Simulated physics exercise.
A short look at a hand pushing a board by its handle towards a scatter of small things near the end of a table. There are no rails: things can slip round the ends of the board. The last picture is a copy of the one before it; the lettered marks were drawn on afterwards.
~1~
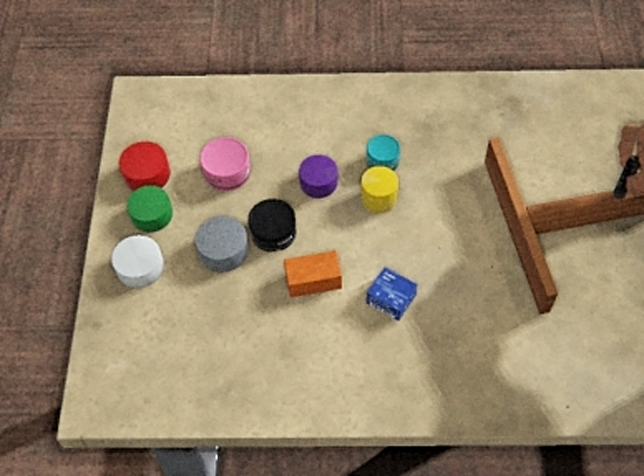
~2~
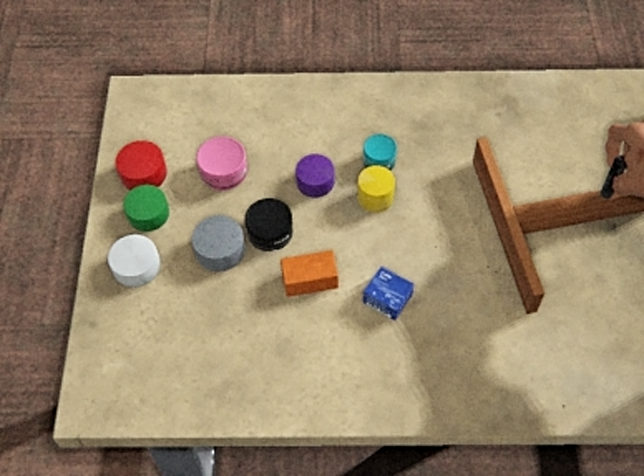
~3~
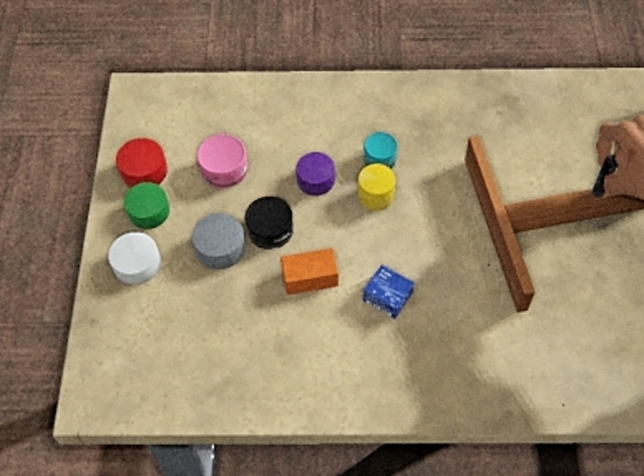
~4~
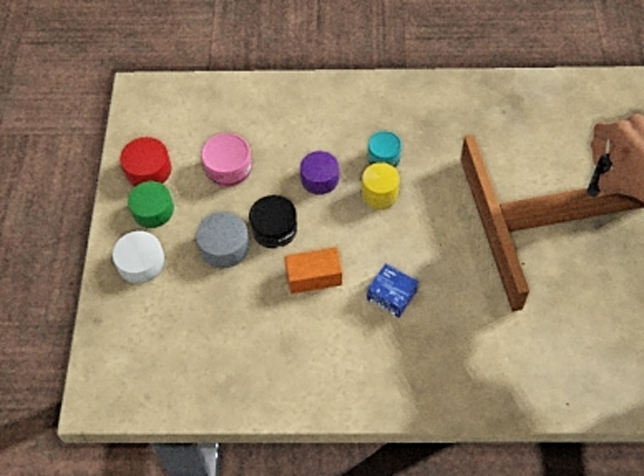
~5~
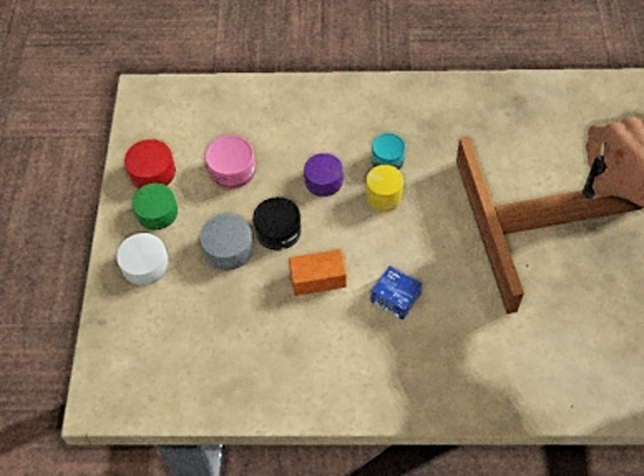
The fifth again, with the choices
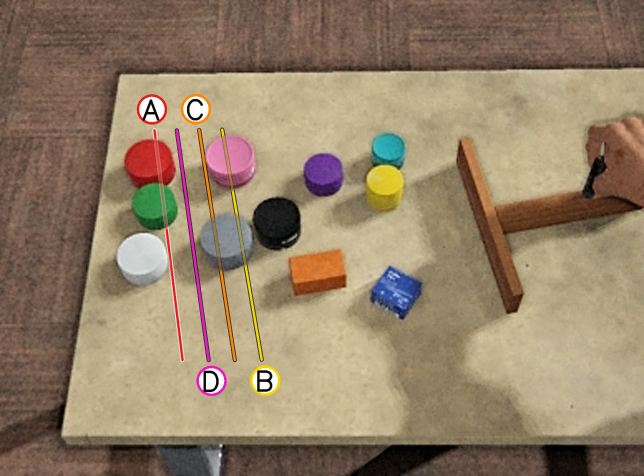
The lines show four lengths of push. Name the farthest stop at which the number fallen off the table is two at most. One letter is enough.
It should halt at A.
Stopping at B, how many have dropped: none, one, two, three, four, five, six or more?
In all, none.
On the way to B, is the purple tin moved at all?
Yes.
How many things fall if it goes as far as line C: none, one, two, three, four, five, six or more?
By then, none.
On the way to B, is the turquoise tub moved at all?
Yes.
On the marked copy, A at (167, 236); B at (240, 236); C at (215, 236); D at (191, 236).
Following A. Soon after the start, board (373, 213); turquoise tub (339, 145); blue box (359, 300).
Later, board (256, 213); red pot (144, 164); pink jar (191, 154).
In the end, board (166, 214); white tin over the edge; red pot (106, 158); one fallen.
As for the rest, B is within the limit but short; C is within the limit but short; D is within the limit but short.
